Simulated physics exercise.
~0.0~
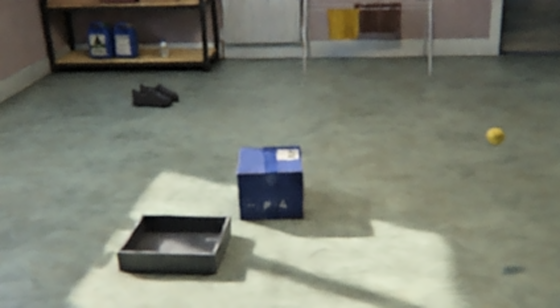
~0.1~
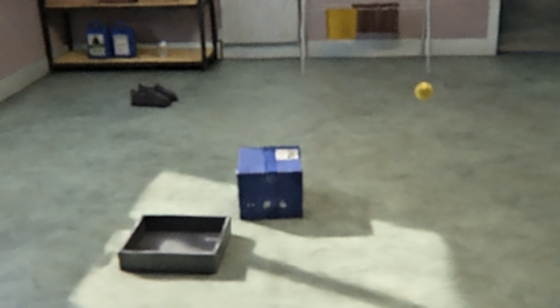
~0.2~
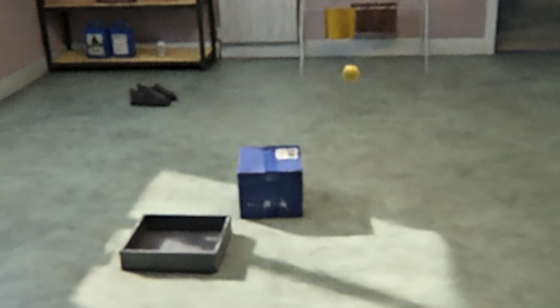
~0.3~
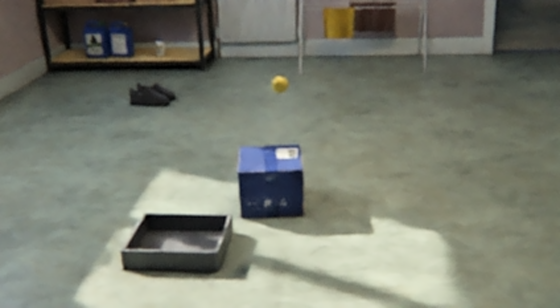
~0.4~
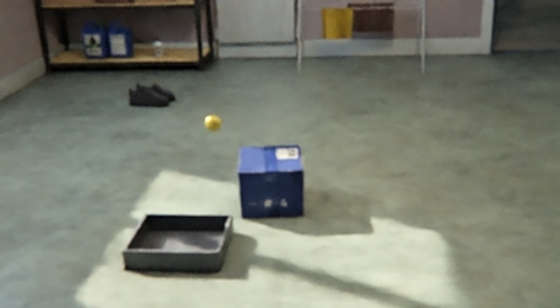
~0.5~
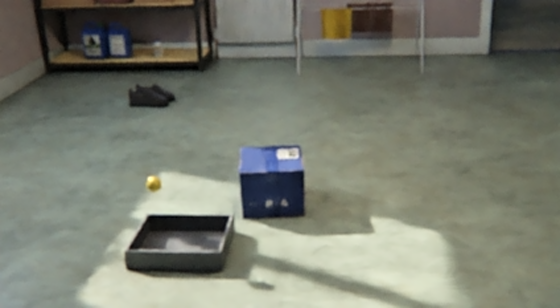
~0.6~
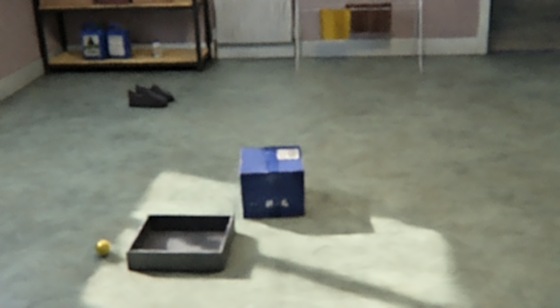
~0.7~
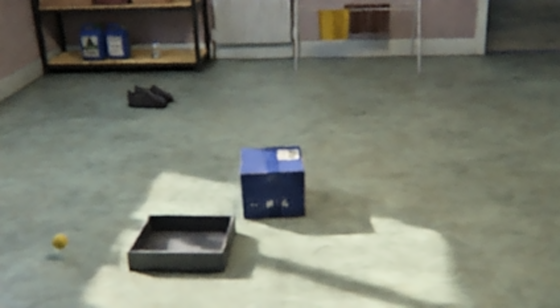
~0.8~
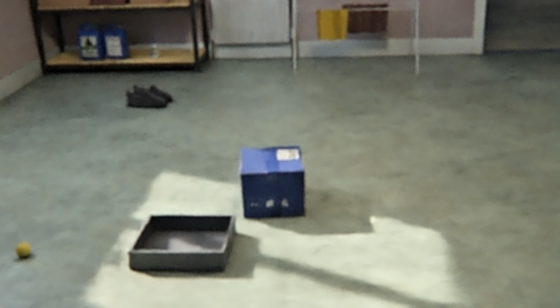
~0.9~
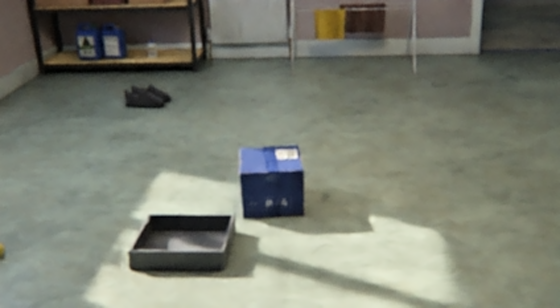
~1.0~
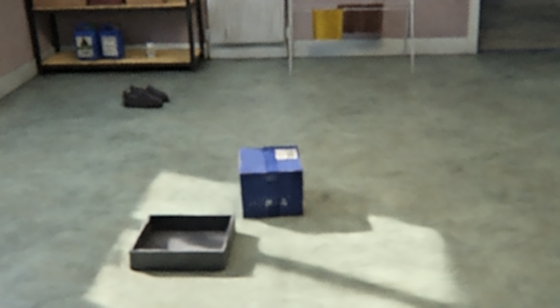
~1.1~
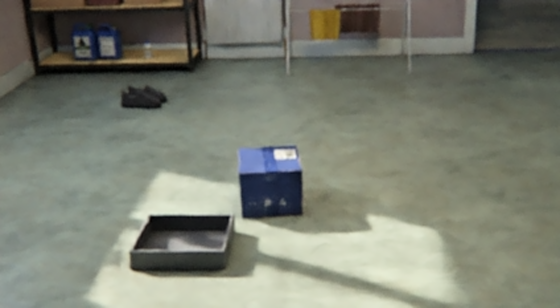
The footage shows a small yellow lemon flying leftward across a room, rising slightly and then dropping past a blue parcel and an open dark tray. It lands on the floor left of the tray, bounces slightly and continues out of view, leaving the tray empty and the parcel in place.
